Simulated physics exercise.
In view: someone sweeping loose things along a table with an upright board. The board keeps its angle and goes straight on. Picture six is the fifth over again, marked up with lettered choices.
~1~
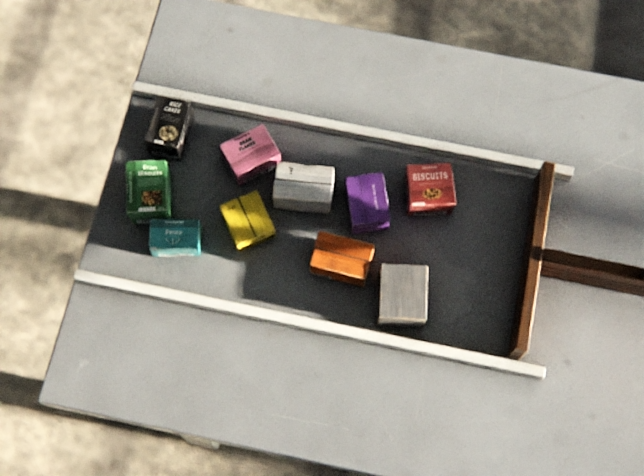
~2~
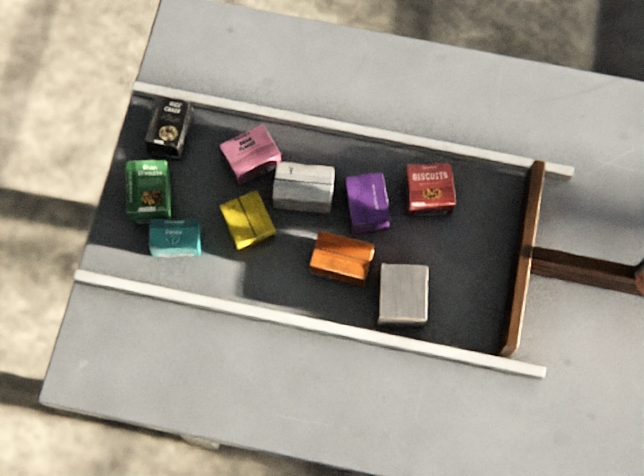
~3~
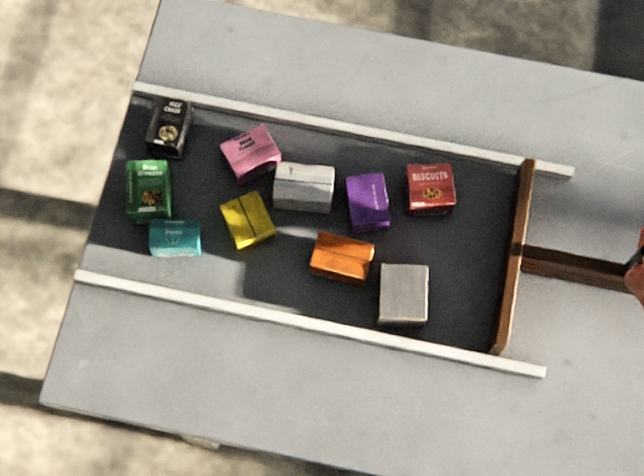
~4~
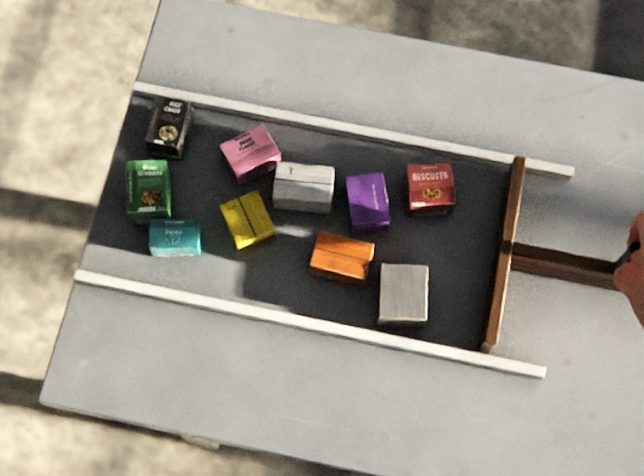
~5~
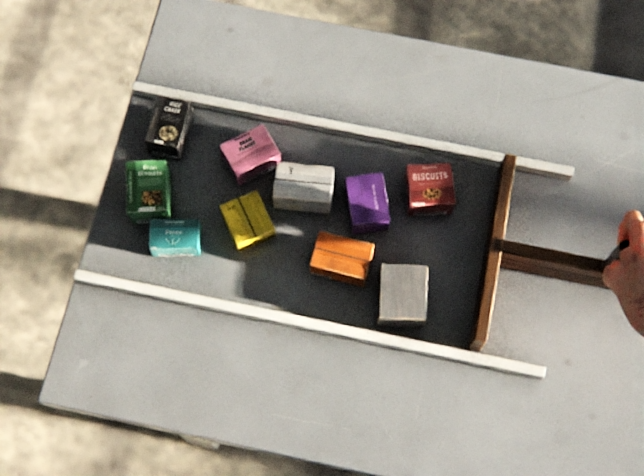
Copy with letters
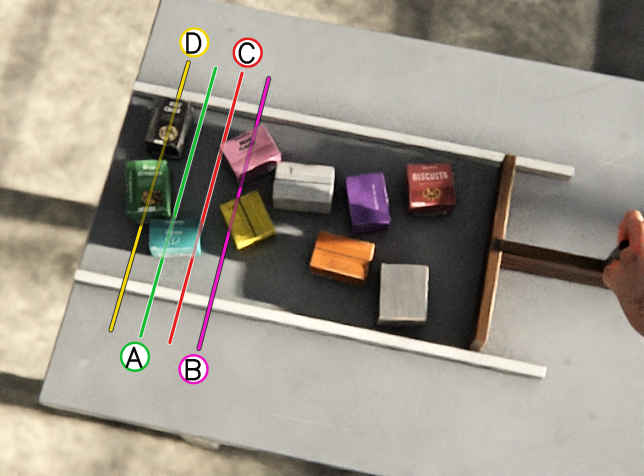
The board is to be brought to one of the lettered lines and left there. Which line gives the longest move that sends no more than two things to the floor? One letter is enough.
Stop at B.
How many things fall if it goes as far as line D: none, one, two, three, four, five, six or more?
By then, six or more.
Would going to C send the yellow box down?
Yes.
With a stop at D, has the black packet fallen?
By then, yes.
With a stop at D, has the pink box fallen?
By then, yes.
On the marked copy, A at (180, 196); B at (235, 207); C at (208, 201); D at (152, 190).
With B. Early on, board (402, 226); red box (383, 175); grey block (359, 285).
Further on, board (308, 207); turquoise packet (120, 236); green packet (137, 187).
At the end, board (238, 192); green packet over the edge; turquoise packet over the edge; two fallen.
As for the rest, A drops five; C drops five; D drops seven.
